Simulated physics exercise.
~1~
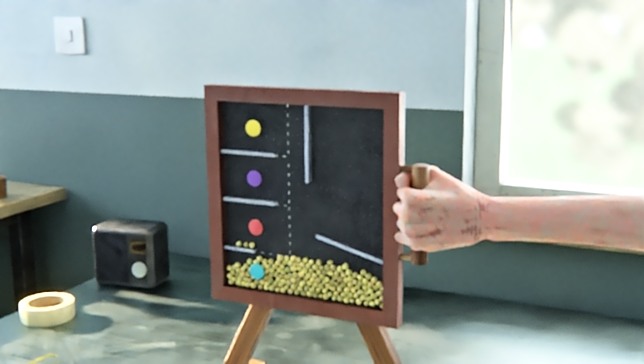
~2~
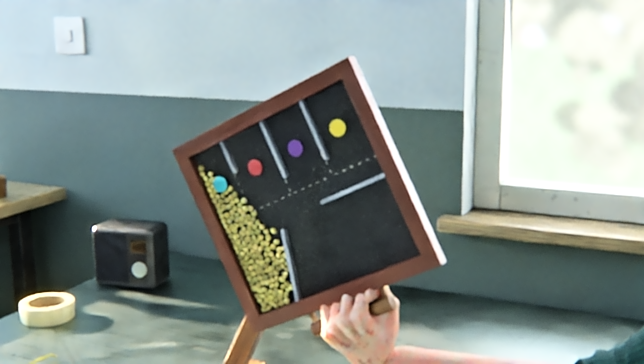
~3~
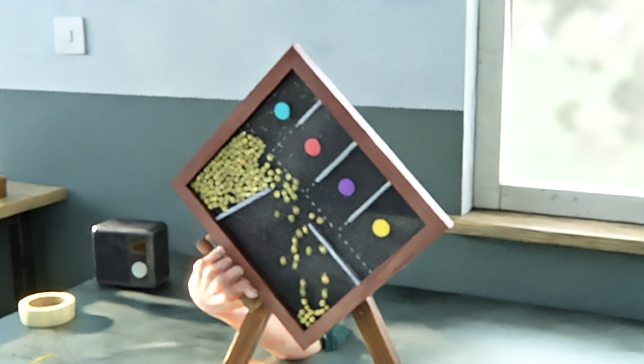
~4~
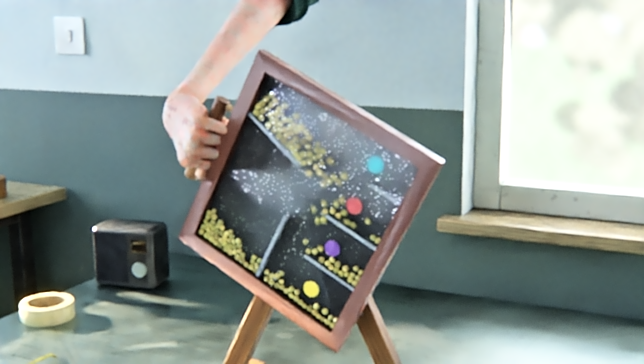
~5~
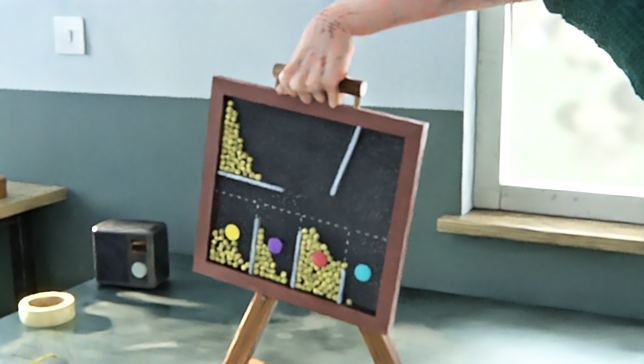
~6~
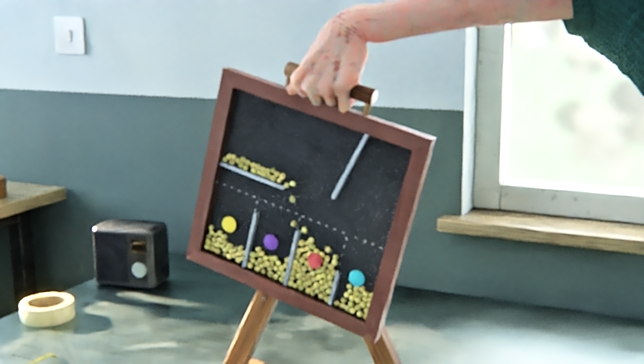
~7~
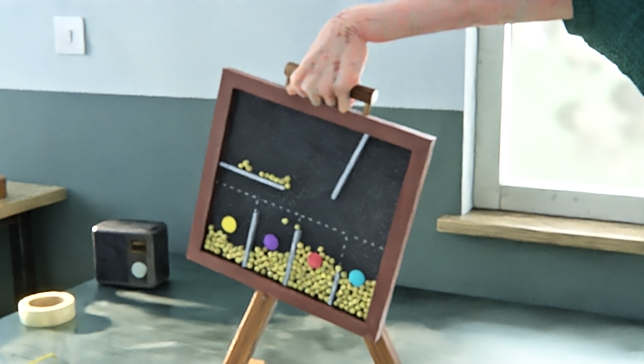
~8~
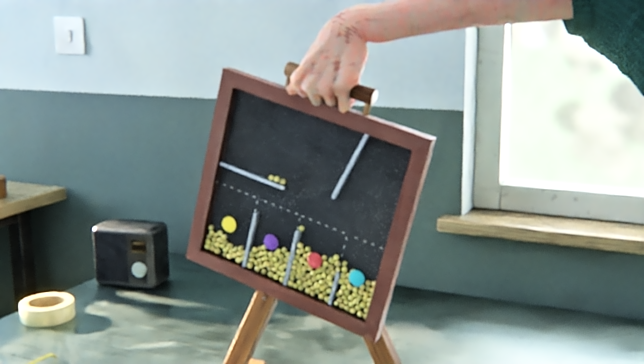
Hand turning a framed box of yellowish beans clockwise on an easel until they settle in four stickered pockets, fullest at red.
